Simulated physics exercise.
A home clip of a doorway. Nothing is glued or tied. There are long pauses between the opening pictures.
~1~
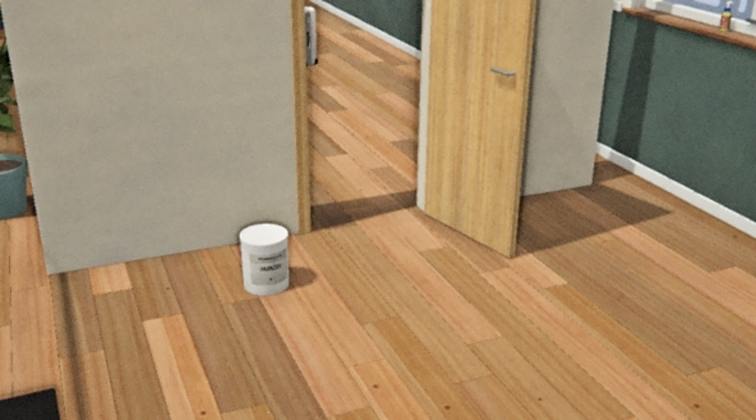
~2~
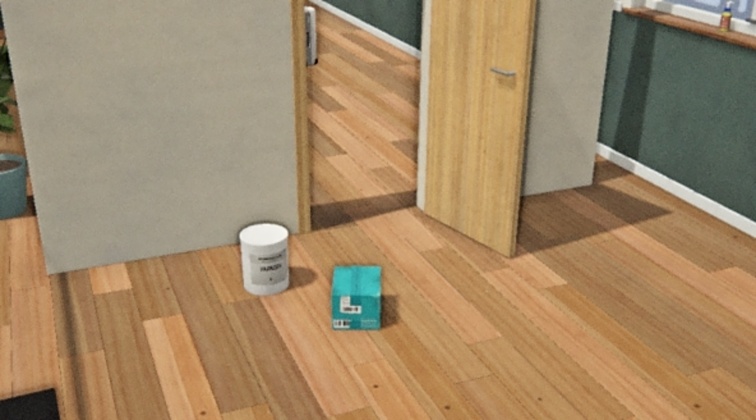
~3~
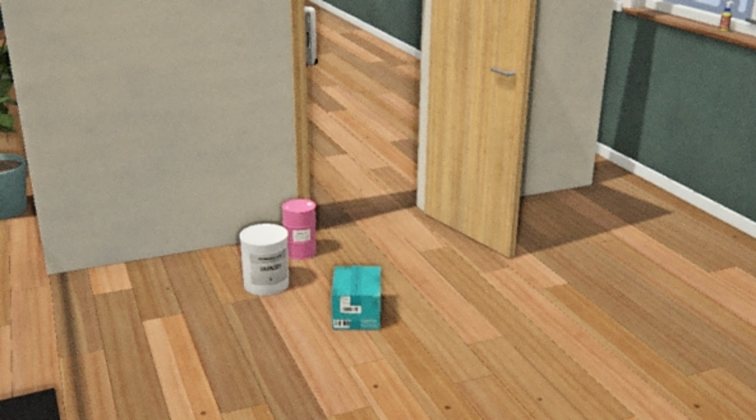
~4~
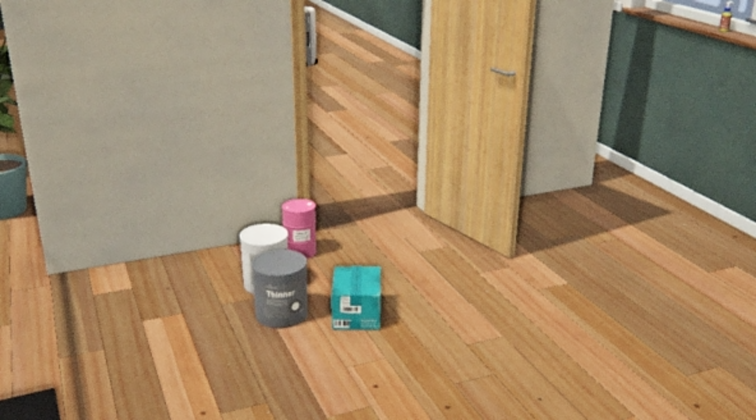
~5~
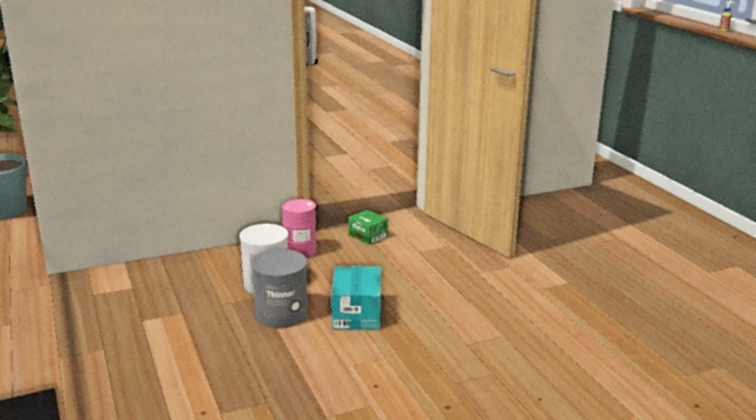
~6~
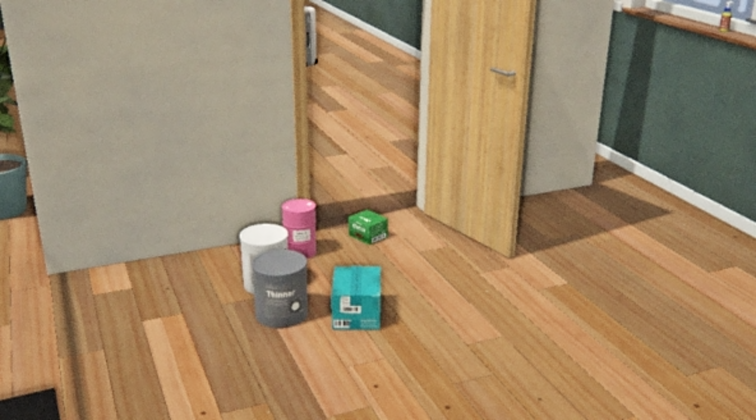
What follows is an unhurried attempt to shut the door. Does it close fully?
Here the door closes.
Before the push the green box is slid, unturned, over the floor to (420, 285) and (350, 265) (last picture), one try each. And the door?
First, it reaches the frame; second, it closes.
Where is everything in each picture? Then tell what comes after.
In the first frame, door wide open and still.
In the second frame, door wide open and still; turquoise parcel (357, 298).
In the third frame, door wide open and still; pink canister (299, 229); white pail (265, 260).
In the fourth frame, door wide open and still; turquoise parcel (357, 298); grey pail (281, 289).
In the fifth frame, door wide open and still; pink canister (299, 229).
In the sixth frame, door wide open and still; green box (368, 227); turquoise parcel (357, 298).
Then, 0.70 s after the last picture, door at 78°.
Then, 1.30 s after the last picture, door at 38°.
Then, 1.60 s after the last picture, door at 18°; green box slid about its own width near (351, 221).
Then, 1.80 s after the last picture, door at 4°; green box slid about its own width near (341, 214).
At rest, door at 0°; moved from the start, green box; the other 4 in place. Seen from the same camera at the end, green box near (336, 208).
